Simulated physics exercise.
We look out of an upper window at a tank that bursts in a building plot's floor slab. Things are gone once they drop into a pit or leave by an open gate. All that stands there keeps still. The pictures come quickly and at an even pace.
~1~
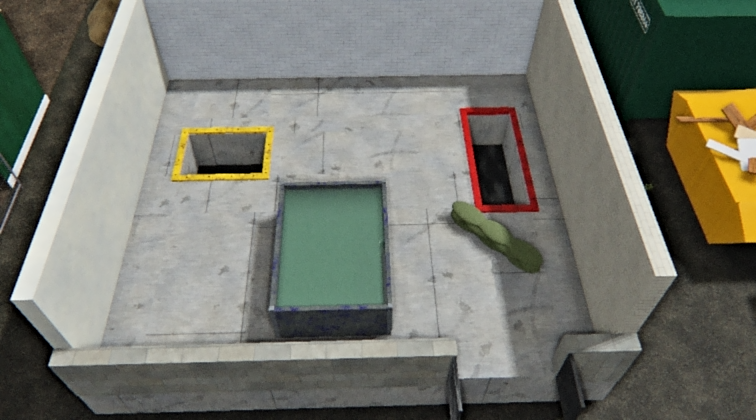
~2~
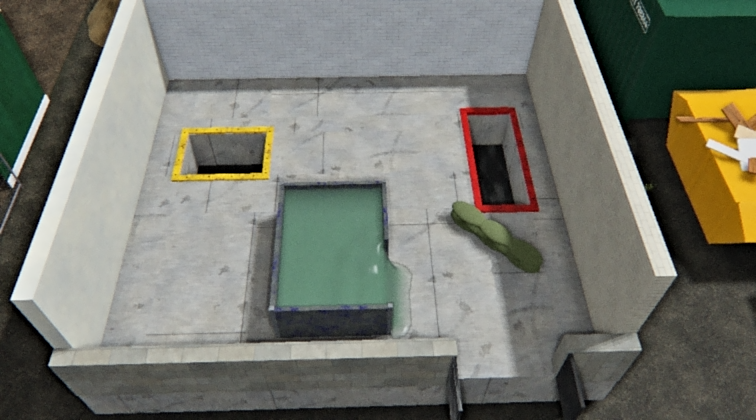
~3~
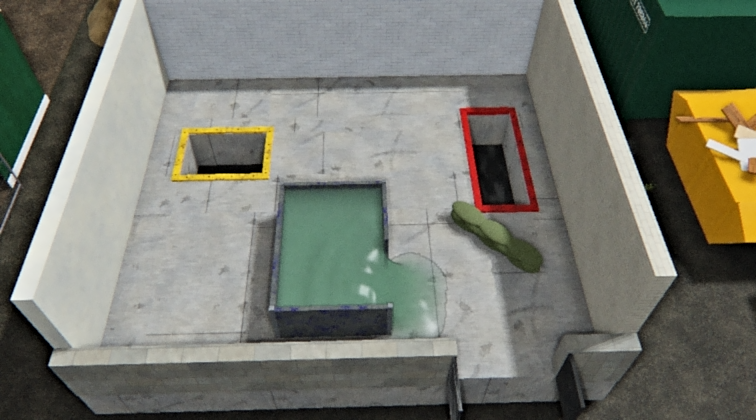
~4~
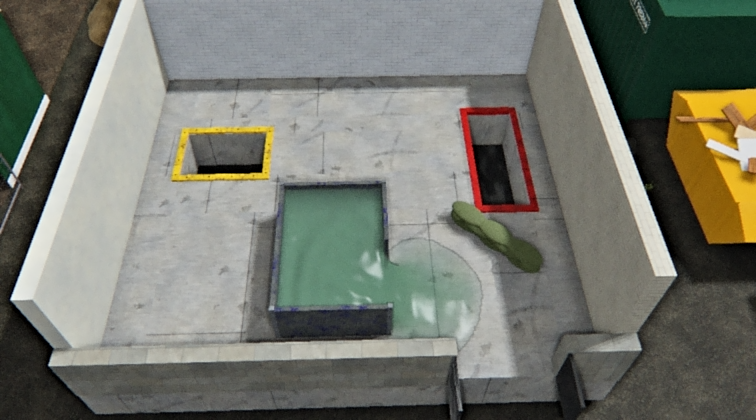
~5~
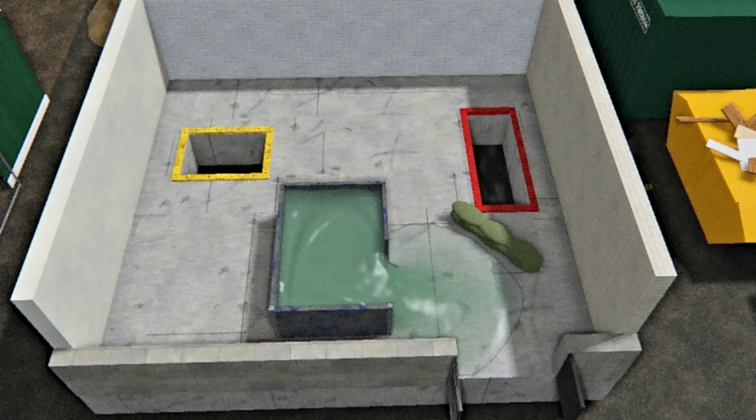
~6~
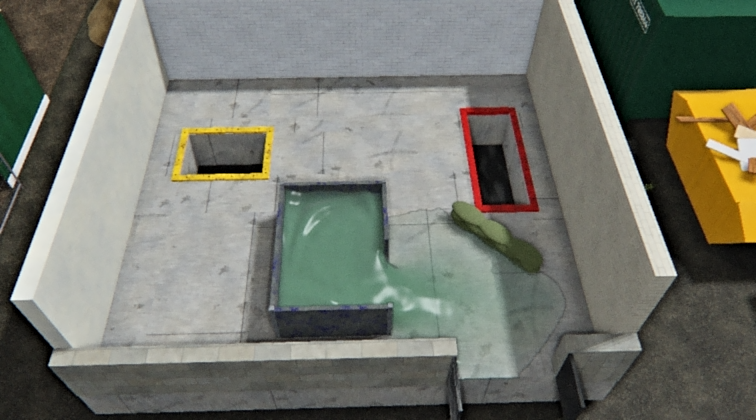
The clip opens on a still tank of green water on a walled concrete slab, between a yellow-edged pit and a red-edged pit. Water breaks out through the tank's right side, then fans rightward across the floor, spreading past the lumpy green barrier's lower edge toward the right wall.
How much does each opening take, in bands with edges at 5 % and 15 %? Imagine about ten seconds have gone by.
The gate carries off upward of fifteen per cent. The yellow pit carries off beneath five per cent. The red pit carries off five to fifteen per cent.
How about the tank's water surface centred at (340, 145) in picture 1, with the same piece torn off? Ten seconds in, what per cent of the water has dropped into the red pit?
Red: 45 %.
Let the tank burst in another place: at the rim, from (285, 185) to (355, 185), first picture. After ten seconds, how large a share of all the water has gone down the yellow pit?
Yellow: 14 %.
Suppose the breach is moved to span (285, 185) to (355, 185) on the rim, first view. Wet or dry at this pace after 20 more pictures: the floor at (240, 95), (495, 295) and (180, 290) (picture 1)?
Taking them in order, I'd say swamped, not reached and not reached.
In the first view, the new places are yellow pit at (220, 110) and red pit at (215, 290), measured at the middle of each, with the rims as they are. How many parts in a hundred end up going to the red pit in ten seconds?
Red: About 0 %.
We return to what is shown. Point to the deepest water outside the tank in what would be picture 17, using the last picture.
I'd point to (583, 312).
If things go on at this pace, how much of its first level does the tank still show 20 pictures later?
Somewhere around 34 %, give or take.
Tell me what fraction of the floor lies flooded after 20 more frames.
Around 30 percent.
A moment on, water covers 15 % of the floor; the gate 3 %, the yellow pit 0 %, the red pit 0 %.
Next, water covers 25 % of the floor; the gate 8 %, the yellow pit 0 %, the red pit 0 %.
Then, water covers 30 % of the floor; the gate 17 %, the yellow pit 0 %, the red pit 3 %.
Later, water covers 50 % of the floor; the gate 31 %, the yellow pit 0 %, the red pit 6 %.
In the end, water covers 60 % of the floor; the gate 41 %, the yellow pit 0 %, the red pit 7 %.
